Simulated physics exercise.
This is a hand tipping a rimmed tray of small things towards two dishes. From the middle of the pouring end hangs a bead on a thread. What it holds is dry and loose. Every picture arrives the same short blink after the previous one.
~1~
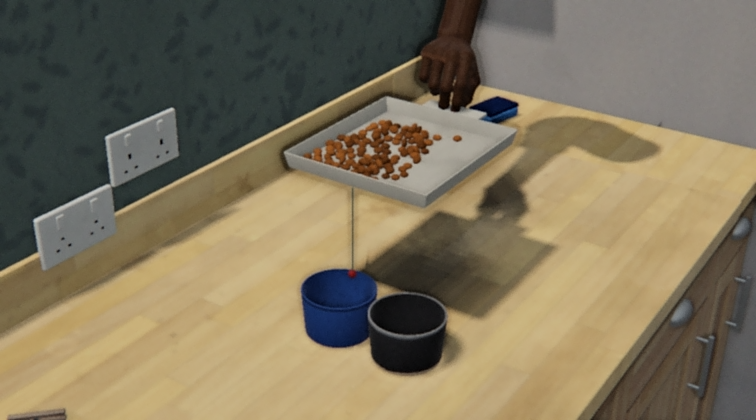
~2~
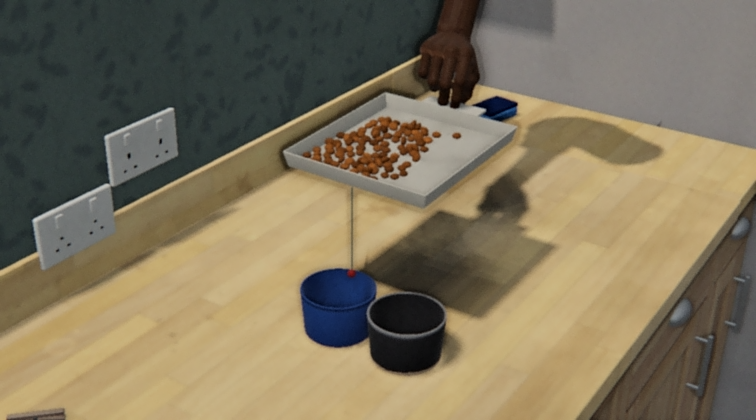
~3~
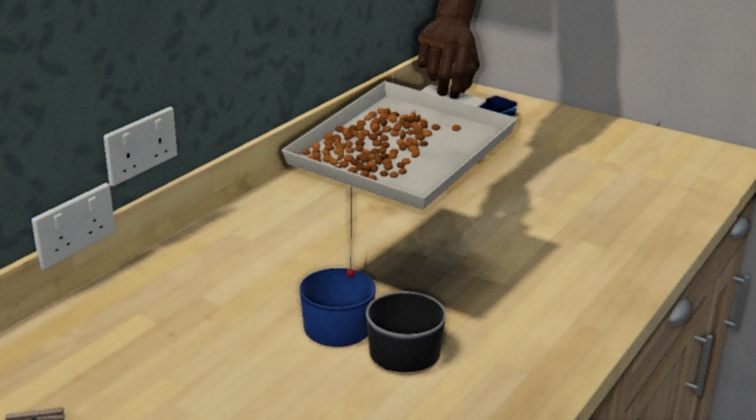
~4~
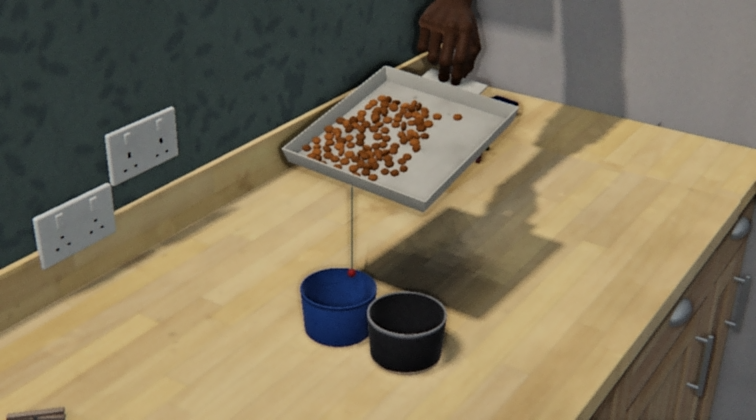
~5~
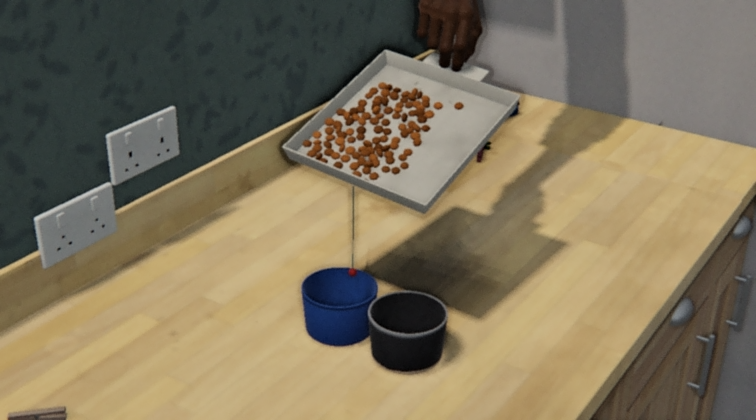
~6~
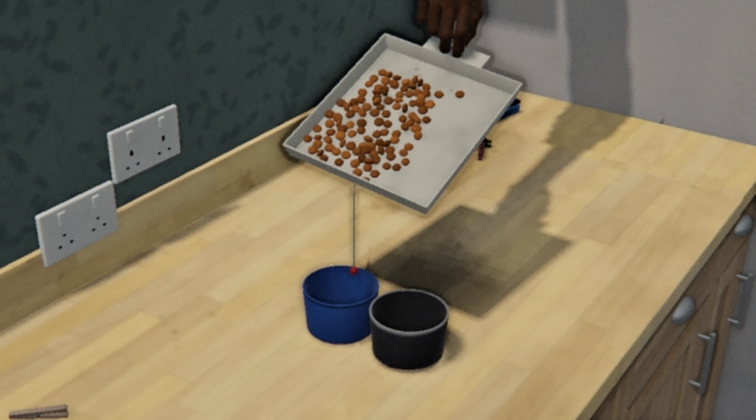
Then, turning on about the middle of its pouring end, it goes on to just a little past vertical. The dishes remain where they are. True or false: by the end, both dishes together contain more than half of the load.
True.
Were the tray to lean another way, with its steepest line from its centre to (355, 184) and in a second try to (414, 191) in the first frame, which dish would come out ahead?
Note: Place 1, the dish at the left; place 2, the dish at the right.
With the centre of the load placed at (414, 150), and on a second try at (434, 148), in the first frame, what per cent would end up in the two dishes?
Shares: 80 % for the first, 80 % for the second.
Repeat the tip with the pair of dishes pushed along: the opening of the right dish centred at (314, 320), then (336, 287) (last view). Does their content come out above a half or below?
So that's a lesser portion the first time round, a lesser portion the second.
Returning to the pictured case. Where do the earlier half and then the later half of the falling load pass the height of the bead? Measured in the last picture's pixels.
About (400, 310), and after that about (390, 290).
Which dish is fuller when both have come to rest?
Result: More in the right side.
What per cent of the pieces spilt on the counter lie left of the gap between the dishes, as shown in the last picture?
About 70 %.
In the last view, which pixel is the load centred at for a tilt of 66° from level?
I'd mark the middle close to (376, 173).
Soon after the last picture, tray tipped steeply; all on the tray.
A little later, tray tipped past a quarter turn; about a quarter on the tray; about a third in the right dish; a stray few in the left dish; a small part outside both; about a quarter in the air.
Later still, tray tipped past a quarter turn; about two thirds in the right dish; a small part in the left dish; about a quarter outside both.
At rest, tray tipped past a quarter turn; about two thirds in the right dish; a small part in the left dish; about a quarter outside both.
